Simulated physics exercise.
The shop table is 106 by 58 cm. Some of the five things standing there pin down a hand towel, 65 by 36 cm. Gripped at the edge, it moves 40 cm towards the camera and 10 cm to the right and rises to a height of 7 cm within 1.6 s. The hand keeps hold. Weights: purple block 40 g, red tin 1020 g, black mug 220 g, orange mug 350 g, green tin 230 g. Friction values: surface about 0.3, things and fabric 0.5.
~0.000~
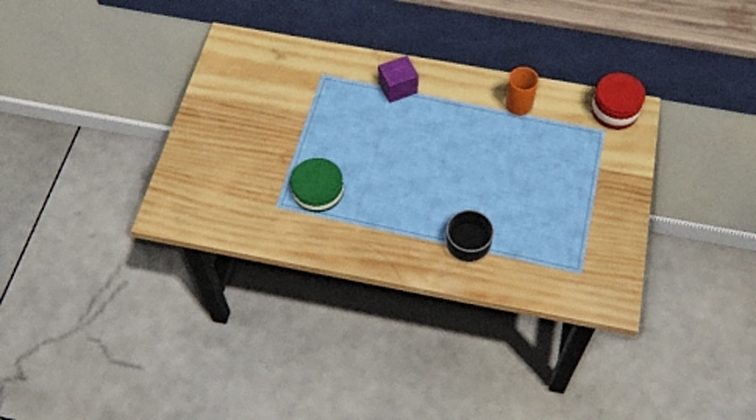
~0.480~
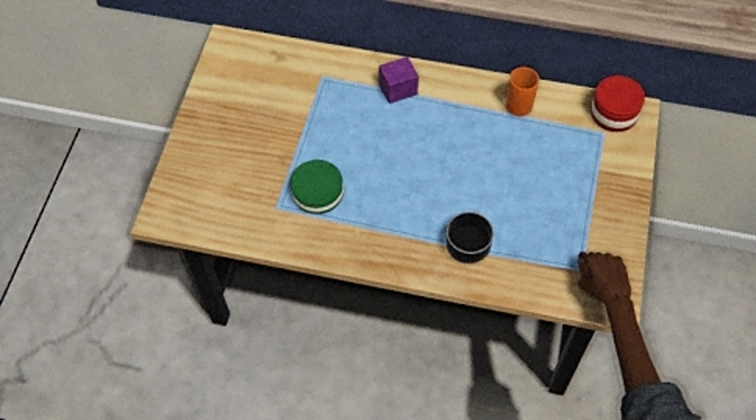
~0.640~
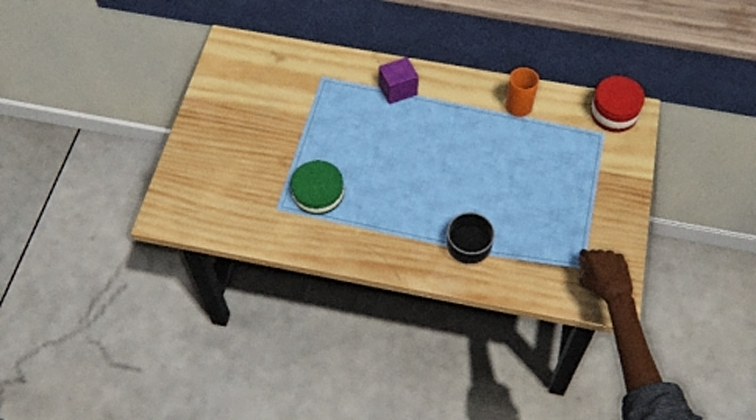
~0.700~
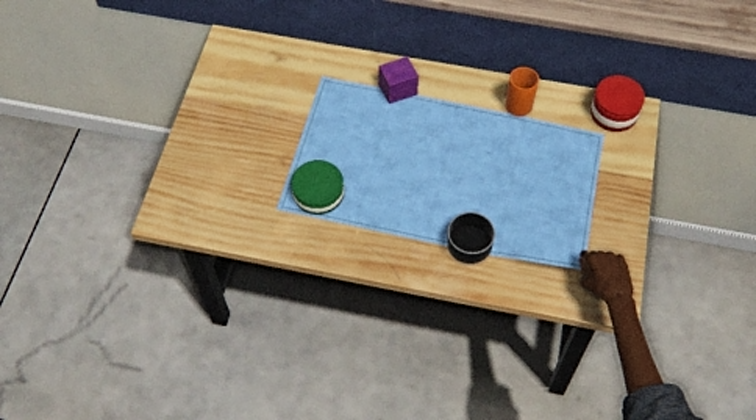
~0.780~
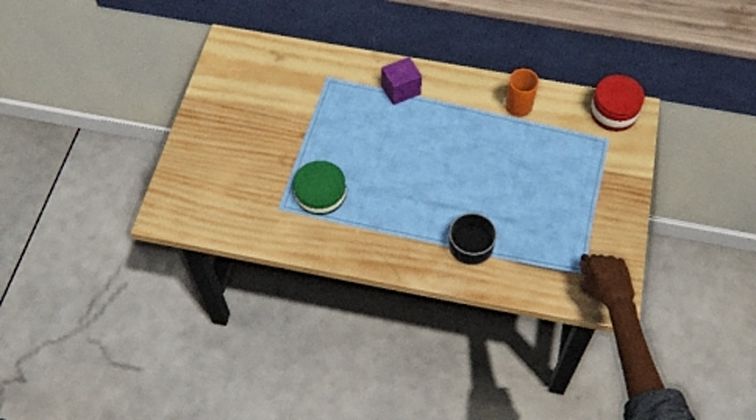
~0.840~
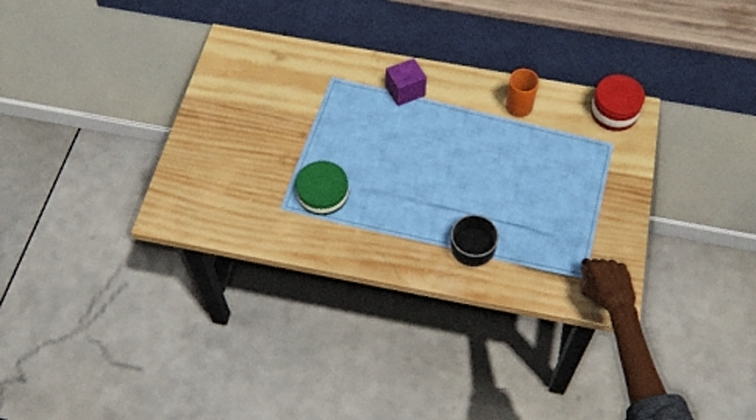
Blue hand towel being gripped at its near right corner and shifting slightly right, carrying green tin, black mug and purple block.
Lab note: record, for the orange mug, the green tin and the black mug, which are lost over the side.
Recorded: Orange mug left on top; green tin left on top; black mug lost over the side.
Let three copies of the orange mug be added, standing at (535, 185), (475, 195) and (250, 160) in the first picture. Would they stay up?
By position: Off, off, on.
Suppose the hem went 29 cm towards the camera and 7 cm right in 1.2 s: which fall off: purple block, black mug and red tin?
So the purple block does not fall, the black mug comes down, and the red tin does not fall.
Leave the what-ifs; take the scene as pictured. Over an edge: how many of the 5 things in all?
I make it 1.
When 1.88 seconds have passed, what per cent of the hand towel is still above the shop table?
Roughly 60%.
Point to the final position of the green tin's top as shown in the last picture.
In the last view, the top sits at about (417, 249).
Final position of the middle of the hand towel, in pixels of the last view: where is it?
The midpoint is close to pixel (542, 310).
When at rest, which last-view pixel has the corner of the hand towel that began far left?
That corner settles near pixel (496, 156) in the last view.
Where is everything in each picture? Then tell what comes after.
The first picture shows orange mug (524, 79); green tin (317, 179); black mug (470, 230); hand towel corners (276, 207) (323, 75) (581, 274).
The second picture shows orange mug (524, 79); hand towel corners (276, 209) (322, 77); grip (582, 272).
The third picture shows hand towel corners (277, 209) (322, 77); grip (584, 269).
The fourth picture shows hand towel corners (277, 209) (322, 77); grip (584, 271).
The fifth picture shows purple block (401, 72); black mug (473, 233); green tin (319, 182); hand towel corners (279, 209) (327, 78); grip (585, 274).
The sixth picture shows orange mug (524, 80); green tin (322, 182); black mug (475, 235); hand towel corners (281, 209) (332, 78) (613, 144); grip (586, 279).
By 1.2 s, 100 % of the hand towel is still over the top; black mug 8 cm off its start, green tin 6 cm off its start, purple block 12 cm off its start.
By 1.5 s, 75 % of the hand towel is still over the top; black mug 21 cm off its start, green tin 16 cm off its start, purple block 29 cm off its start.
By 1.9 s, 60 % of the hand towel is still over the top; black mug over the edge, green tin 23 cm off its start at (408, 236), purple block 39 cm off its start at (545, 166).
By 2.2 s, 50 % of the hand towel is still over the top; black mug over the edge, green tin 26 cm off its start, purple block 43 cm off its start.
By 3.8 s, 50 % of the hand towel is still over the top; black mug over the edge, green tin 26 cm off its start at (417, 249), orange mug 0 cm off its start at (524, 81), purple block 43 cm off its start at (556, 180).
